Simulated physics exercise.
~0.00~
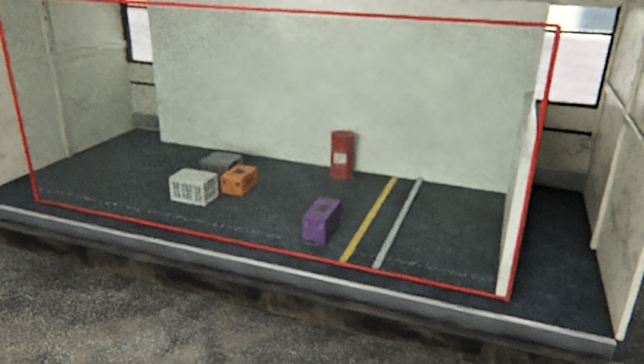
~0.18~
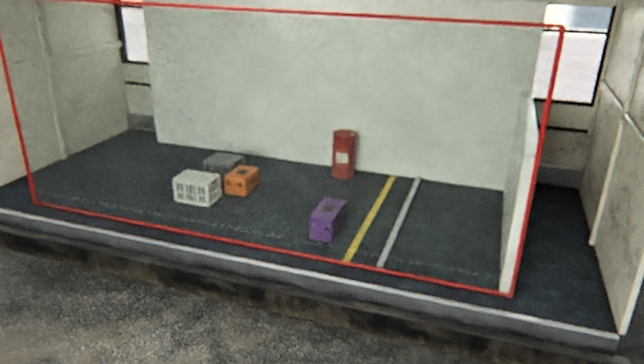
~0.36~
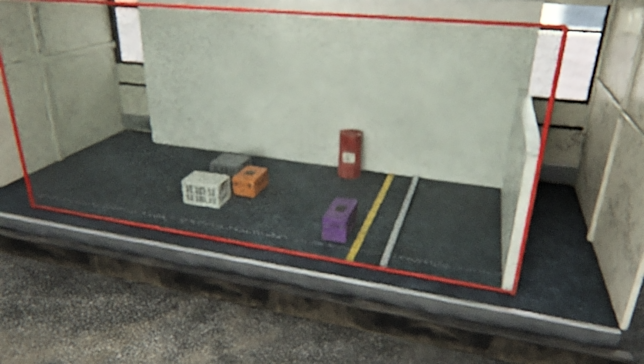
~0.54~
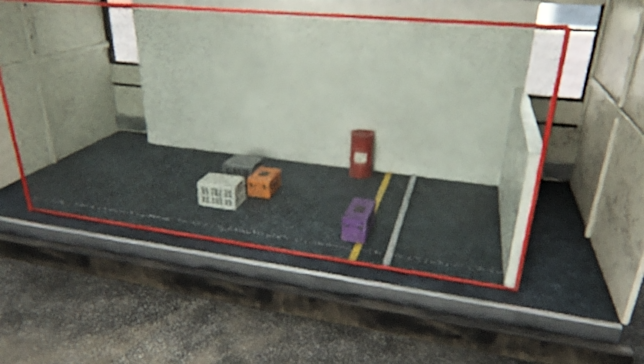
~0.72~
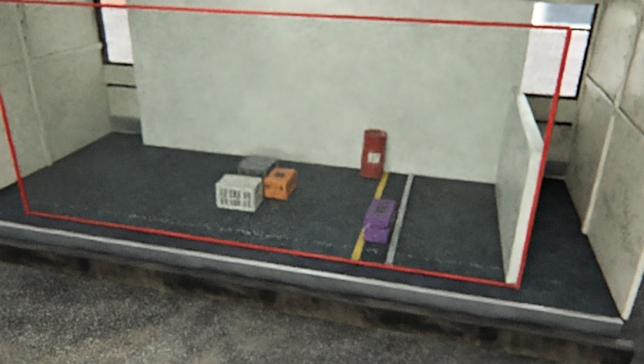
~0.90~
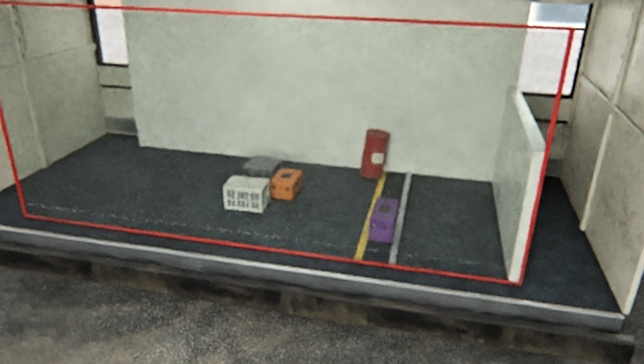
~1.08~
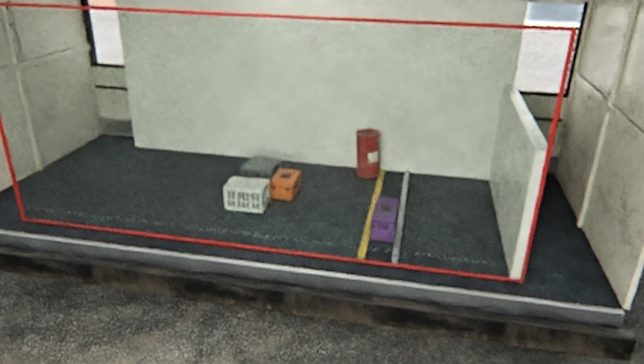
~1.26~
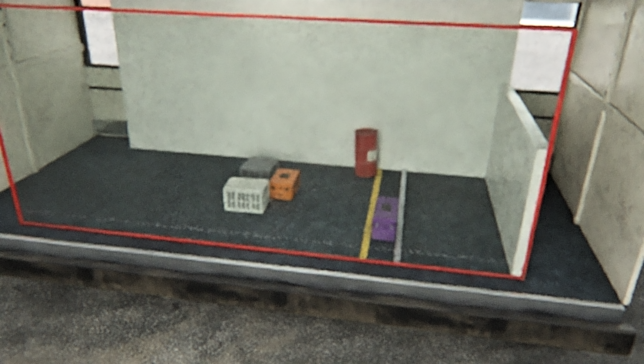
In a walled bay with a dark floor, the white and grey crates, the orange and purple toolboxes and an upright red drum slid right together, then stopped, with only the purple toolbox ending past the yellow line.
